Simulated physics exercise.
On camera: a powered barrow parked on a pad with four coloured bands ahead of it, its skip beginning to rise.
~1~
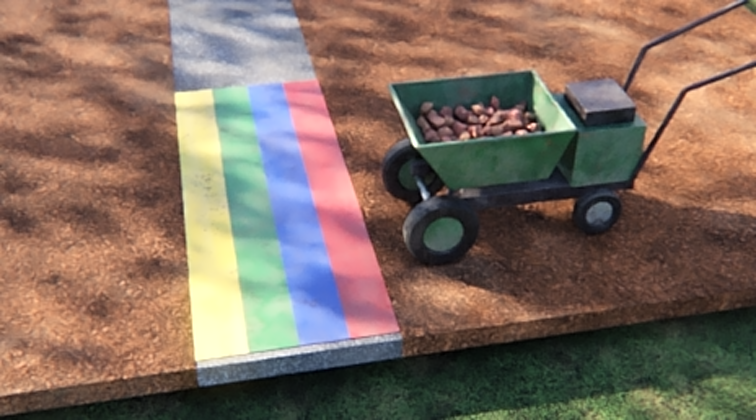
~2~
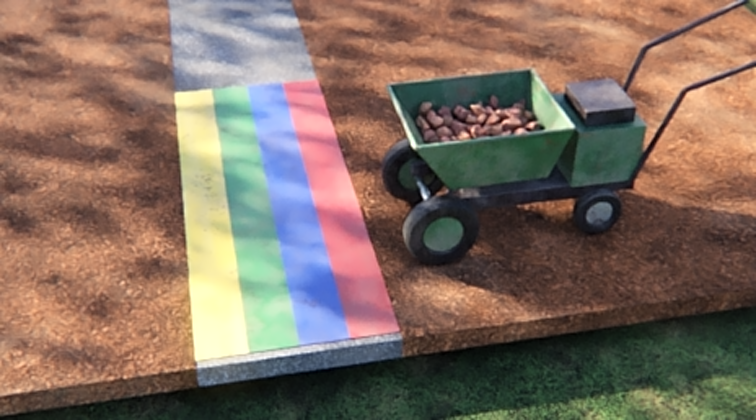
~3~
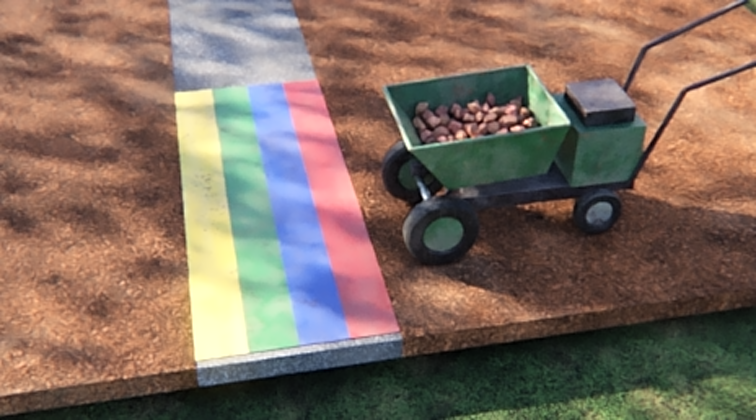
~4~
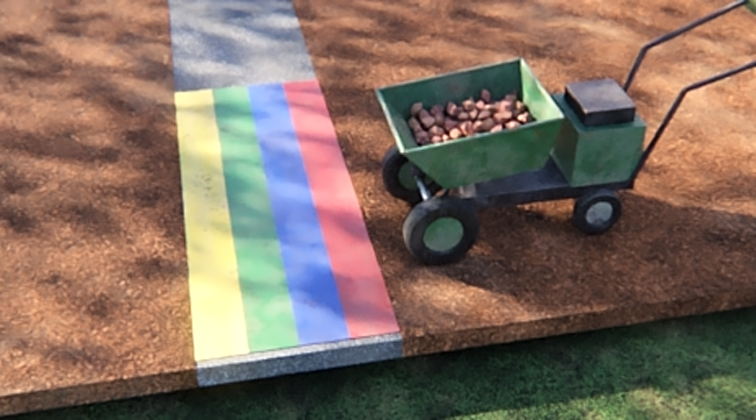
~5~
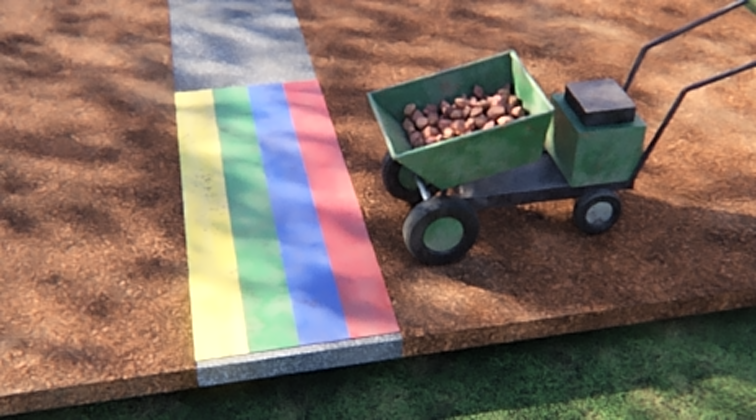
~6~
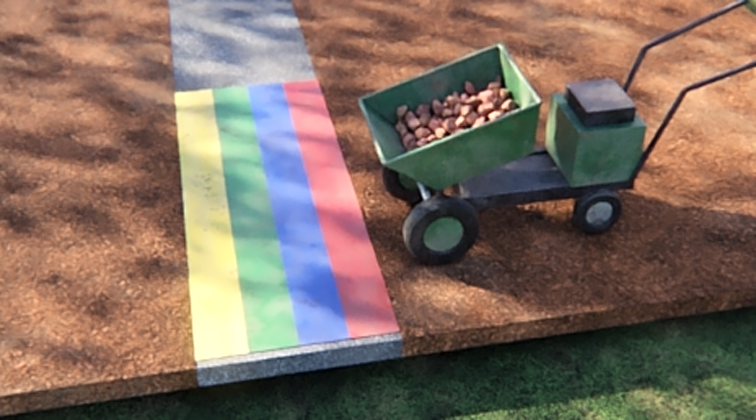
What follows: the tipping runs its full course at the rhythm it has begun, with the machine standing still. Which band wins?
Most lies over the blue band.
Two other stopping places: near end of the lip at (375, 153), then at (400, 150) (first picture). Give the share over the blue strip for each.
The first gives 20 %, the second 50 %.
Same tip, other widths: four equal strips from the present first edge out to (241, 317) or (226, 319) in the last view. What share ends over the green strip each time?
Near 30 % and 30 %.
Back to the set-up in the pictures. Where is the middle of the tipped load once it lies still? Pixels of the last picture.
Roughly at (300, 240).
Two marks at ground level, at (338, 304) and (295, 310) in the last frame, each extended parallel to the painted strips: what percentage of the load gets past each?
The first gives 70 %, the second 30 %.
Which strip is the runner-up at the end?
The runner-up: The green strip.
Soon after the last picture, skip tipped steeply; all in the skip.
A little later, skip tipped steeply; nearly all in the skip; a small part over the blue strip.
Later still, skip tipped right over; about a third in the skip; a stray few over the red strip; about half over the blue strip; about a quarter over the green strip; a stray few over the yellow strip; a stray few off the paint.
By the end, skip tipped right over; a small part in the skip; a small part over the red strip; about half over the blue strip; about a quarter over the green strip; a stray few over the yellow strip; a stray few off the paint.
